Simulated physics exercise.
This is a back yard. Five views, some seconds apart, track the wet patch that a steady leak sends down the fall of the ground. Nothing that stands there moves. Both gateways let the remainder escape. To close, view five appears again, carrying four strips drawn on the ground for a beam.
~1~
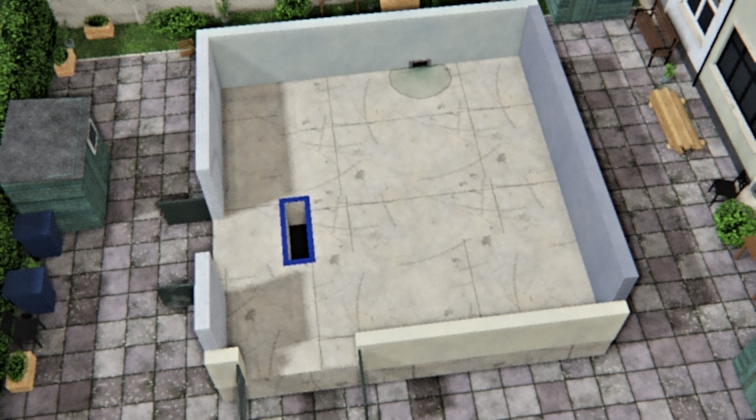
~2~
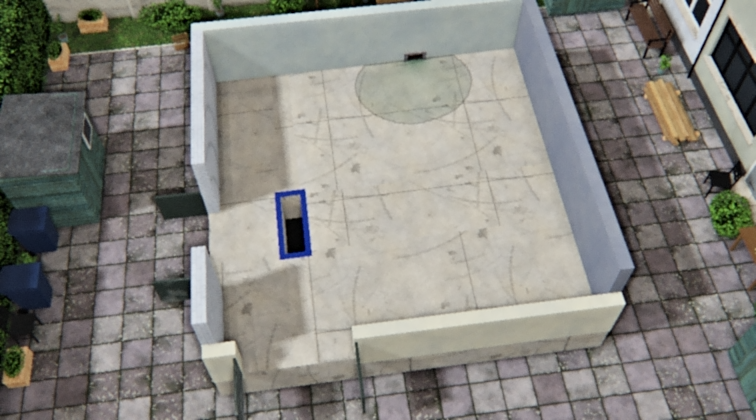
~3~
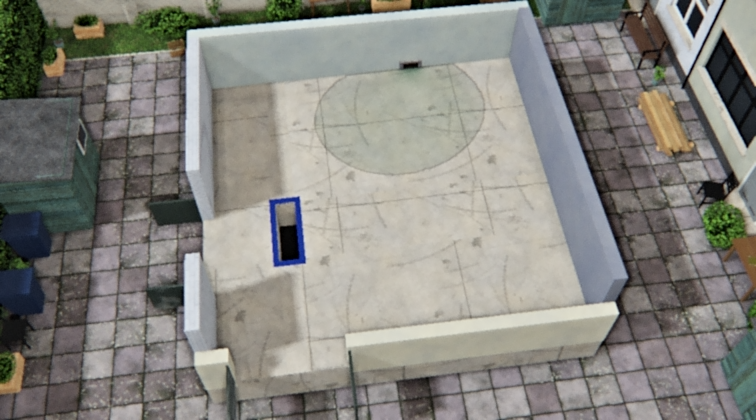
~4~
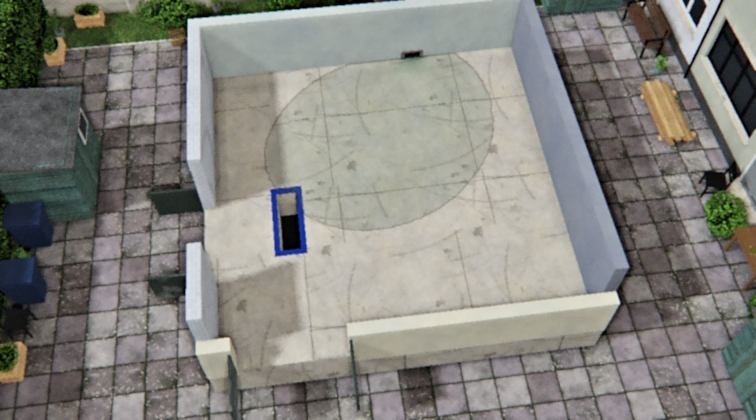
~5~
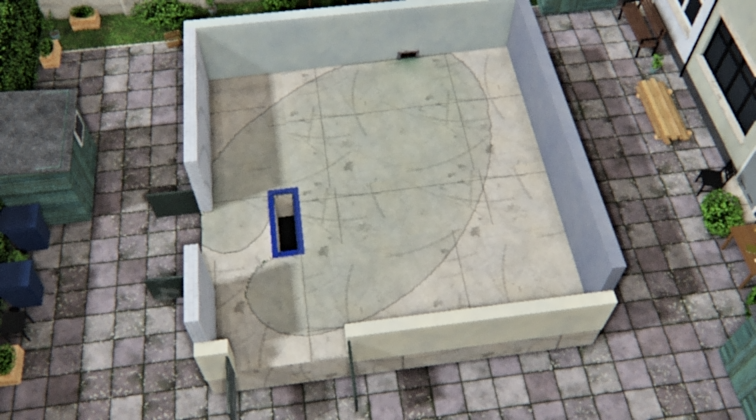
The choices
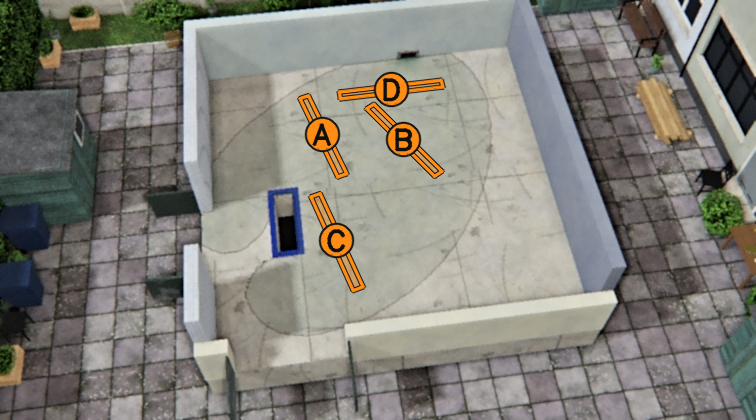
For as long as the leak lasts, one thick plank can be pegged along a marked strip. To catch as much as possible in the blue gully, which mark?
The best place is C.
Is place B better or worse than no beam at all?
Worse.
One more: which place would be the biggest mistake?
That would be D.
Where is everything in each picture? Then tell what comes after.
Outfall at (420, 63); blue gully at (297, 230); open gate at (301, 360); open gate at (225, 257); water covers 2 % of the ground and shows as far out as (405, 92); blue gully still dry.
Water covers 8 % of the ground and shows as far out as (399, 119); blue gully still dry.
Water covers 18 % of the ground and shows as far out as (364, 167); blue gully still dry.
Water covers 35 % of the ground and shows as far out as (307, 212); blue gully still dry.
Water covers 55 % of the ground and shows as far out as (269, 320); blue gully taking water.
On the marked copy, A from (304, 97) to (342, 175); B from (370, 106) to (438, 173); C from (315, 195) to (358, 288); D from (339, 95) to (442, 83).
With A, about 11 % of the stream runs into the blue gully, about 89 % out by the gates.
With B, about 11 % of the stream runs into the blue gully, about 89 % out by the gates.
With C, about 20 % of the stream runs into the blue gully, about 80 % out by the gates.
With D, about 5 % of the stream runs into the blue gully, about 95 % out by the gates.
